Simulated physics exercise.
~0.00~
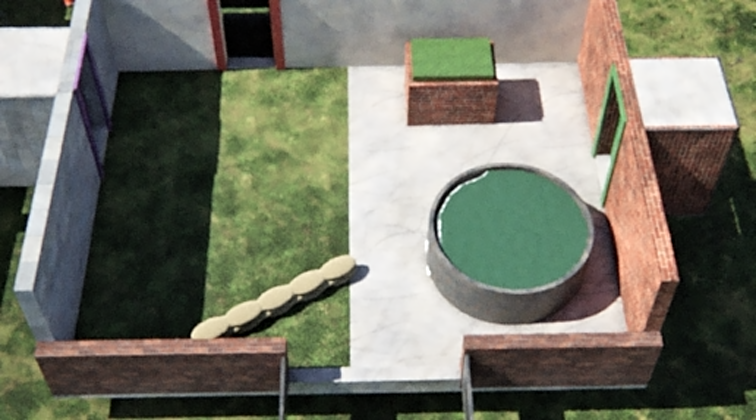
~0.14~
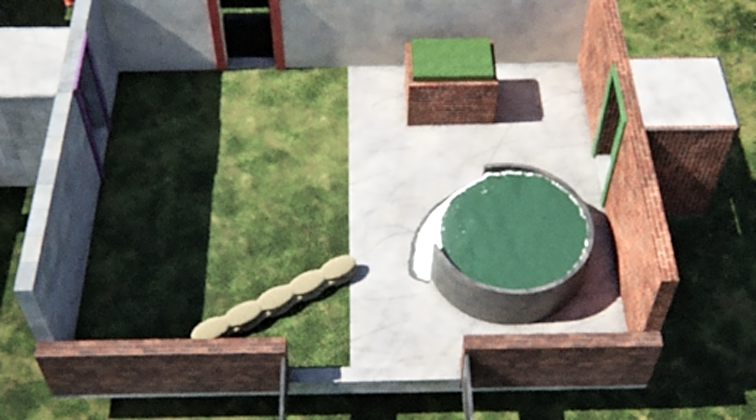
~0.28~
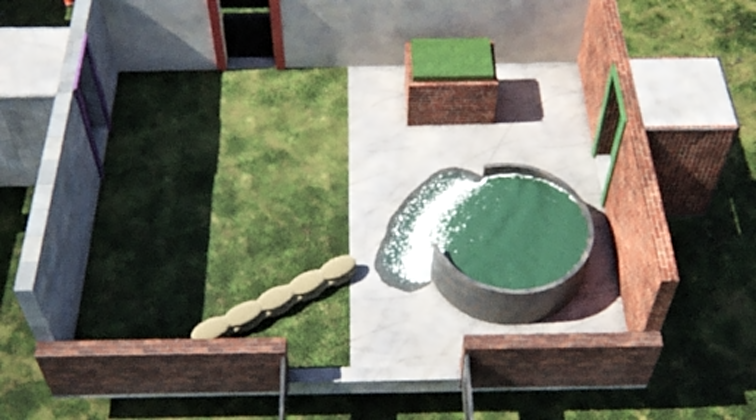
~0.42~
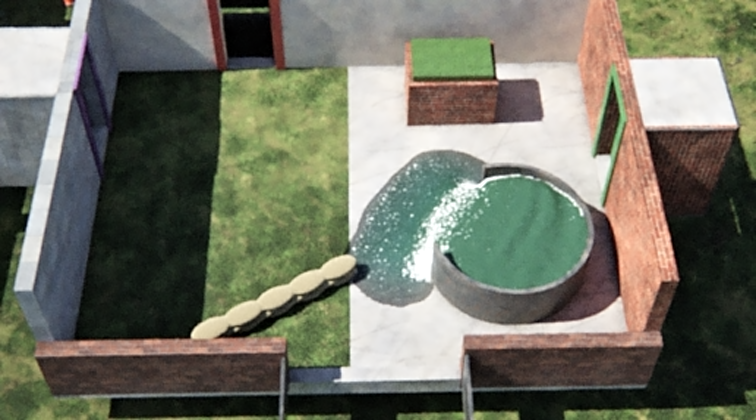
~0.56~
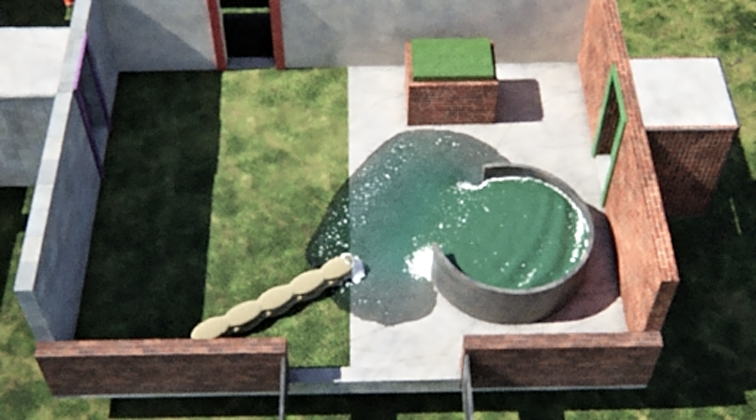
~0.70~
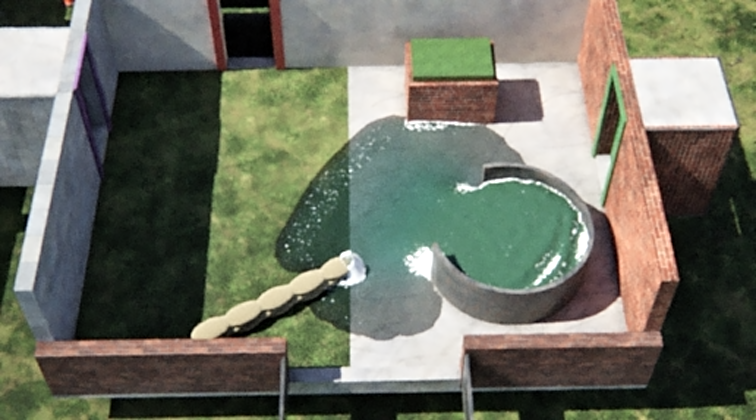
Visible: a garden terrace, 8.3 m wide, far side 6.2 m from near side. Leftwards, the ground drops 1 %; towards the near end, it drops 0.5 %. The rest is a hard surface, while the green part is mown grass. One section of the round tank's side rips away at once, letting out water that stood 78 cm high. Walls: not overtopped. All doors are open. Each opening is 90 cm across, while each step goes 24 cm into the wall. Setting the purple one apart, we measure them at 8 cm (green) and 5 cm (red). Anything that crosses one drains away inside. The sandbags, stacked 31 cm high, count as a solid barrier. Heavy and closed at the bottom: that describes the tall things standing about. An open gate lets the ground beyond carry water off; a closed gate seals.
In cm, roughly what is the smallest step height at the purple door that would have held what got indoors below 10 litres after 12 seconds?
16 cm.
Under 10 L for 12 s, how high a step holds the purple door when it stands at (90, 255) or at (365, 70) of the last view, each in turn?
About 12.5 cm for the first and 11.5 cm for the second.
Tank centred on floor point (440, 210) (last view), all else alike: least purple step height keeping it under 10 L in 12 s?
Then close to 20 cm.
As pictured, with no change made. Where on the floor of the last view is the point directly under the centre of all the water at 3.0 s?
Centre of mass: About (337, 194) px.
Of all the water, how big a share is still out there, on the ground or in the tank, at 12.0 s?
Something like 90 per cent of it remains.
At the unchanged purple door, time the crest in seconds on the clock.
The level tops out around 4.5 s.
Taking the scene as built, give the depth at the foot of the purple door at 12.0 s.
It stands about 12.0 centimetres deep.
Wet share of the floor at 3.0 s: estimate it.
I'd say near 70 percent.
After 1.4 s water covers 35 % of the floor, deepest (32 cm) near (429, 236); it has not reached the purple door.
After 3.0 s water covers 70 % of the floor, deepest (20 cm) near (299, 85); 13 cm at the purple door, 0 litres in over its 22 cm step.
After 12.0 s water covers 90 % of the floor, deepest (14 cm) near (69, 373); 12 cm at the purple door, 0 litres in over its 22 cm step.
At the purple door as built, the water arrived by 2.9 s and peaked near 21 cm at 4.6 s.
With a step of 14 cm, 22 litres would have come in within the 12 s; with 18.5 cm, 3 litres. So under 10 litres takes about 16 cm.
